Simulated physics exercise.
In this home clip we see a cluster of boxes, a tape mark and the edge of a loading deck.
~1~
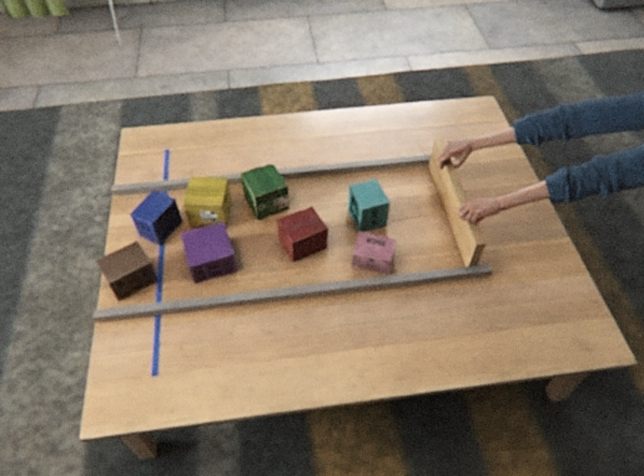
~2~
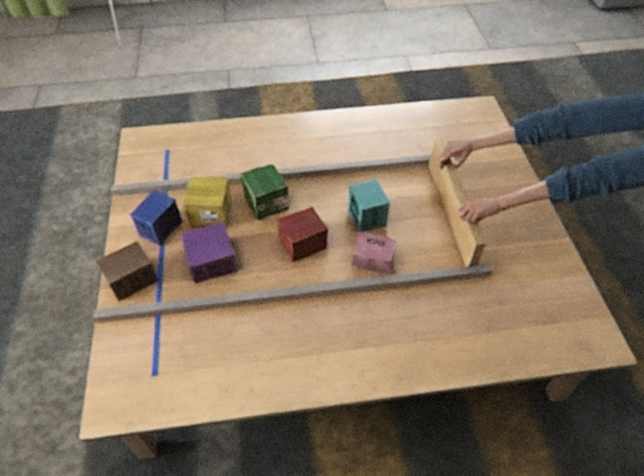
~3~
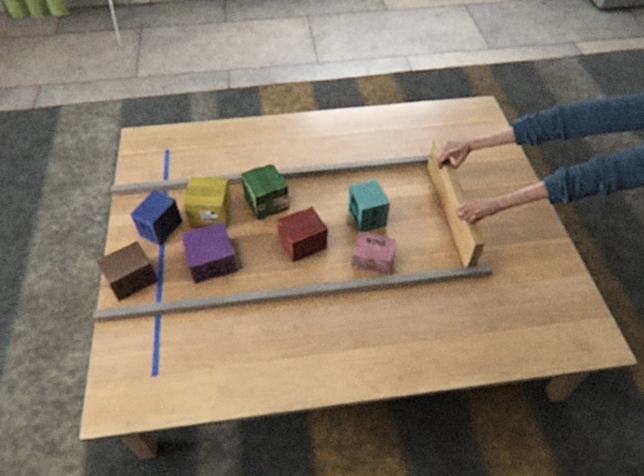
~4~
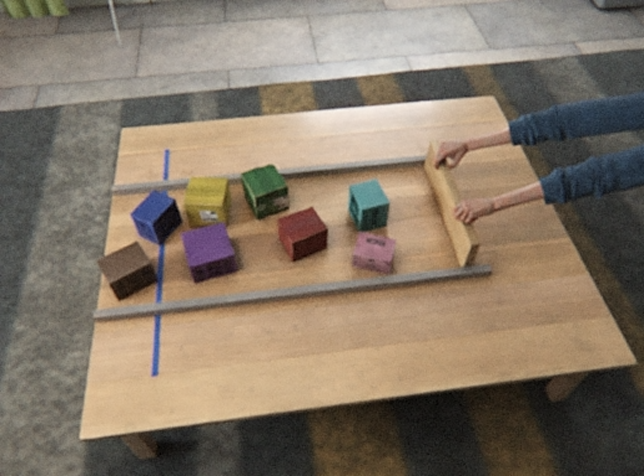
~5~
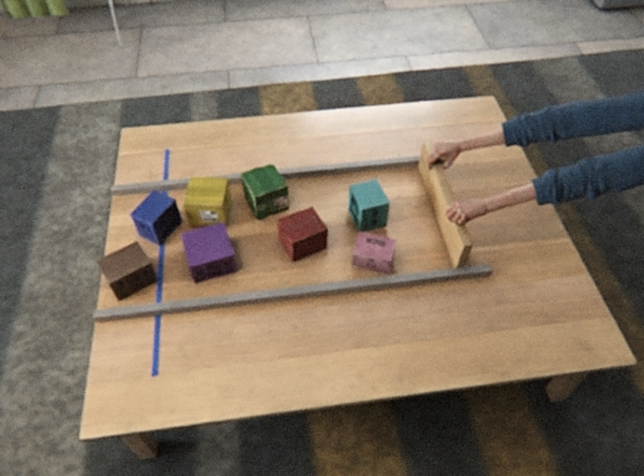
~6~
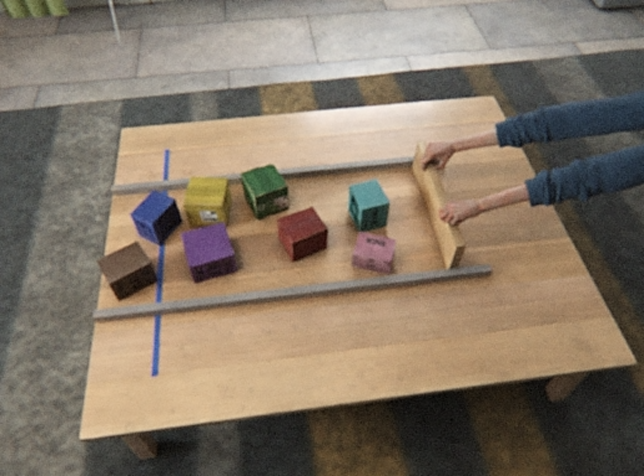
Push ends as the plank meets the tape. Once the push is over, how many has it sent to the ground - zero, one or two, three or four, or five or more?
It is going to spill three or four of them.
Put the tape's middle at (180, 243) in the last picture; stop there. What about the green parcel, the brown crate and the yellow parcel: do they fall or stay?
Here's how it goes: The green parcel stays where it is, the brown crate ends up below, and the yellow parcel stays where it is.
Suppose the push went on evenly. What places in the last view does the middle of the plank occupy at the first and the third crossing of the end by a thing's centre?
(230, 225) and (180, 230).
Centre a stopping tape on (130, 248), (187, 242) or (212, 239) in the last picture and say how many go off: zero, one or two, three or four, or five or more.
At least five; one or two; either one or two.
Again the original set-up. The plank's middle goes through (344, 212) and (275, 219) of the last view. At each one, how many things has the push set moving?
One spot: 3. Other spot: 5.
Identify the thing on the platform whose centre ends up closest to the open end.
Answer: The red box.
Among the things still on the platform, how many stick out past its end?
Count of overhanging things: 1.
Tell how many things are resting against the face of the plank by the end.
Contact count: 3.
Soon after, none off yet; brown crate at rest near (128, 271); blue crate at rest near (157, 218); purple crate at rest near (209, 253).
At rest, the number that fall off is three or four; fallen, yellow parcel, purple crate, blue crate and brown crate.
